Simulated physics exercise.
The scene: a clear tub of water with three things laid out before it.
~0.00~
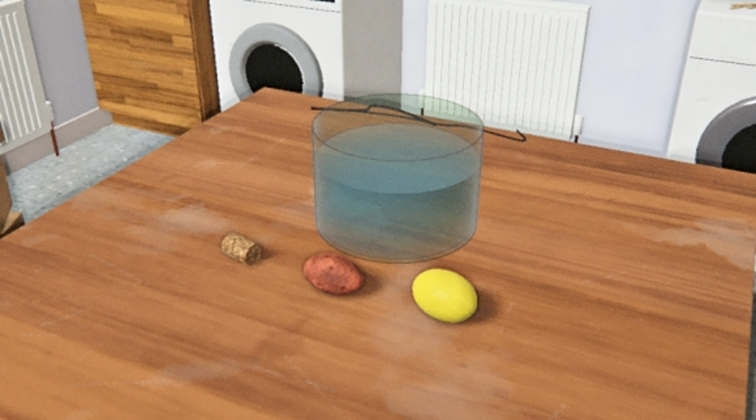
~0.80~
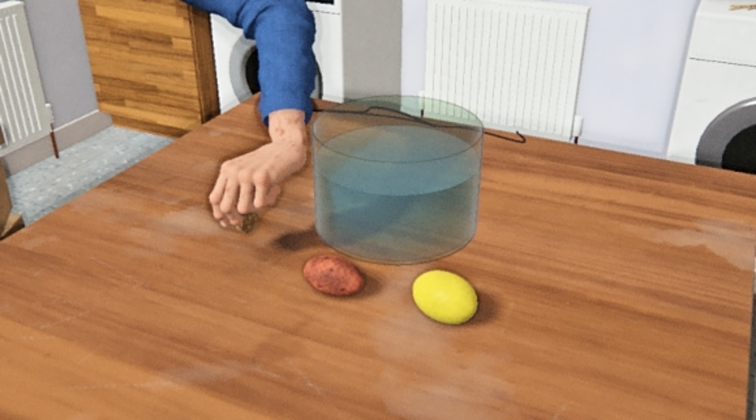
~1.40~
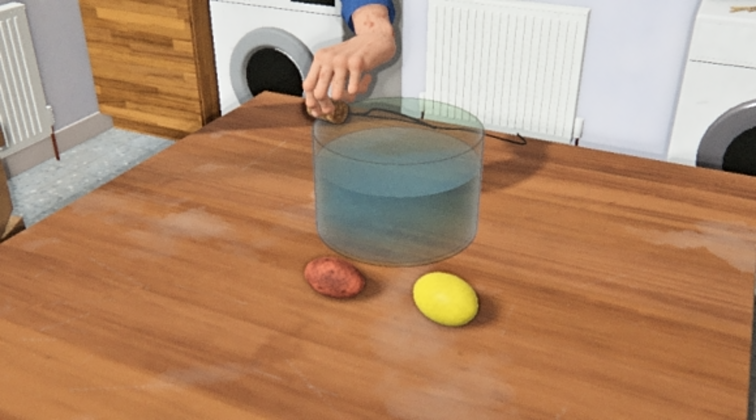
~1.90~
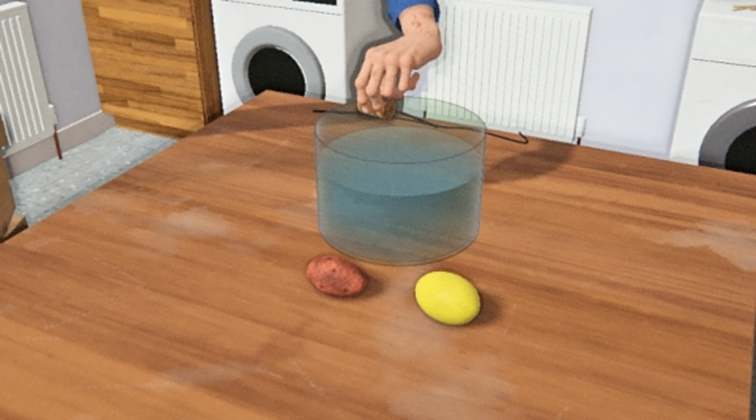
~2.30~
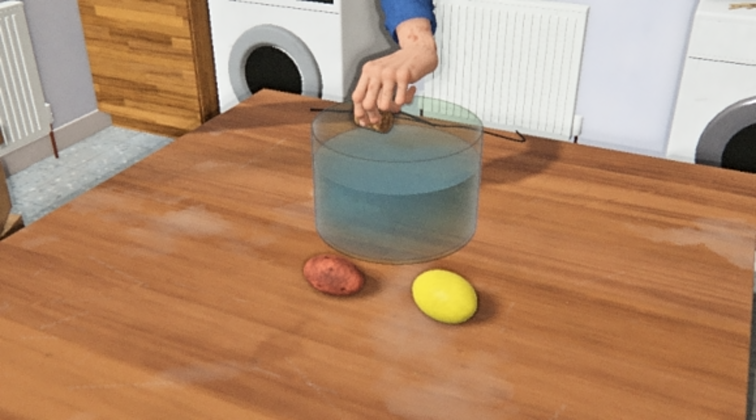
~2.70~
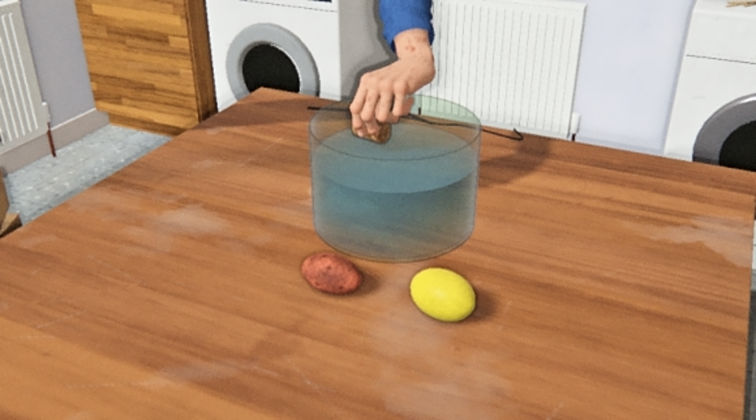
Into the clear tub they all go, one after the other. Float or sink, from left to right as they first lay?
Note: Left one is buoyant, middle one heads down, right one is buoyant.
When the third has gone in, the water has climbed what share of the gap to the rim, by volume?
It comes to around 12 per cent.
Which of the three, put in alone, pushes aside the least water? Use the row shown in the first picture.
It is the left-hand piece.
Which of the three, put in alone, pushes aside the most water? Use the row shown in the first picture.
My answer is the body at the right end.
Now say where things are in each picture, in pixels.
In the first picture, the row from the left; cork (242, 249); potato (333, 274); lemon (445, 295).
In the second picture, a hand picks up the cork; cork (238, 217); lemon (445, 297).
In the third picture, it is carried over; cork (327, 109); potato (334, 277).
In the fourth picture, it is above the clear tub; cork (377, 105); lemon (448, 297).
In the fifth picture, it comes down; cork (374, 118); potato (333, 275).
In the sixth picture, it is just over the surface; cork (372, 129); potato (331, 273); lemon (443, 294).
By 4.0 s, the cork rides on the surface.
By 8.0 s, the potato sinks.
By 12.0 s, the lemon rides on the surface; afloat, cork and lemon.
